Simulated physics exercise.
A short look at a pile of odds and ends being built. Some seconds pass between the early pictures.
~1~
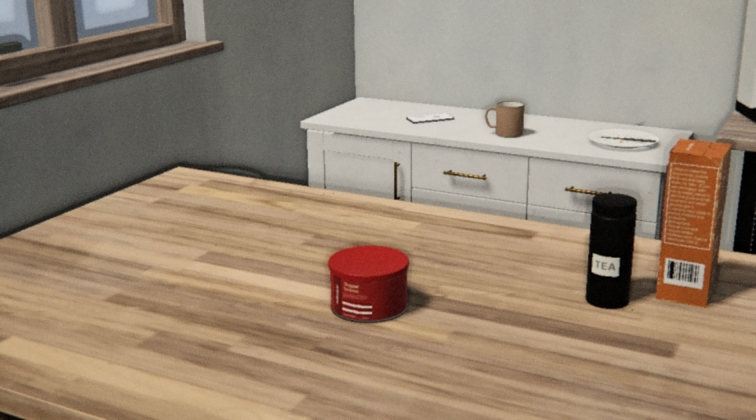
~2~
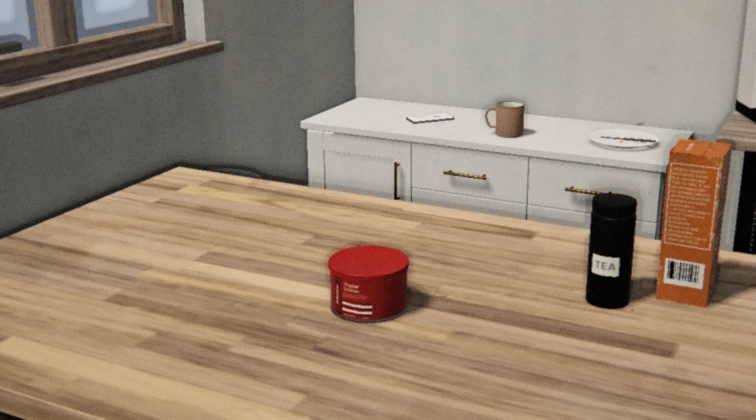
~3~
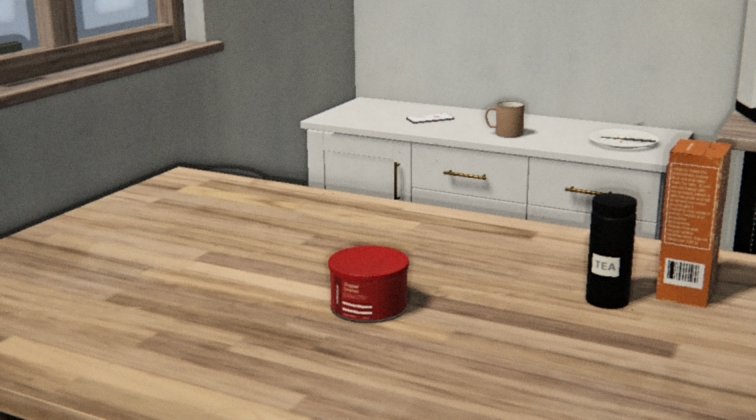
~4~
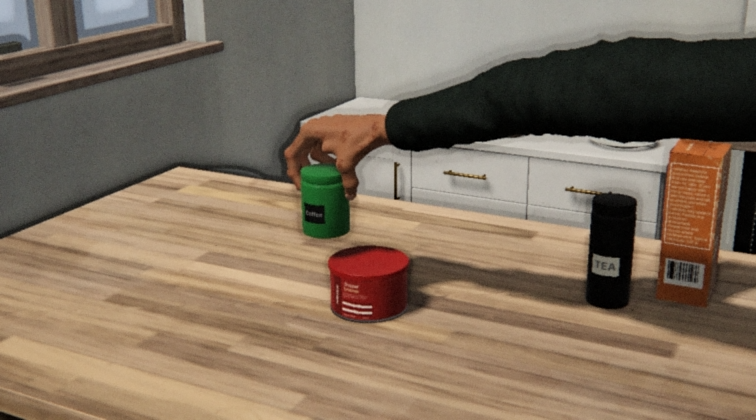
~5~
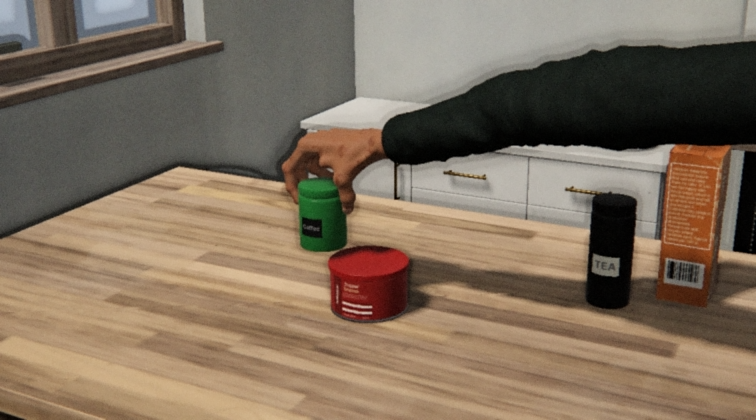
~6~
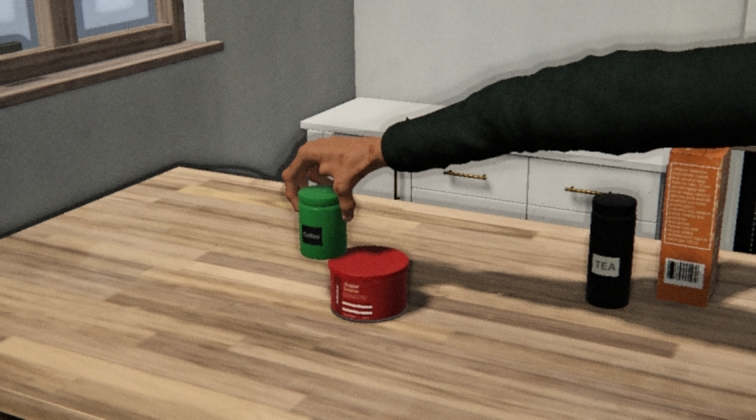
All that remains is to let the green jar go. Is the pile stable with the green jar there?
It gives way.
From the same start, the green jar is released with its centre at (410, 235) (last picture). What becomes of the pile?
Then it comes apart.
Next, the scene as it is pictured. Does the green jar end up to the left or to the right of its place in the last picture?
To the left.
Then, 0.30 s on from there, green jar now fallen.
Then, 0.40 s on from there, things are still on the move.
In the end, fallen, green jar; the other 3 unmoved. At the end, from the last picture's camera, green jar near (290, 269). The pile loses its balance.
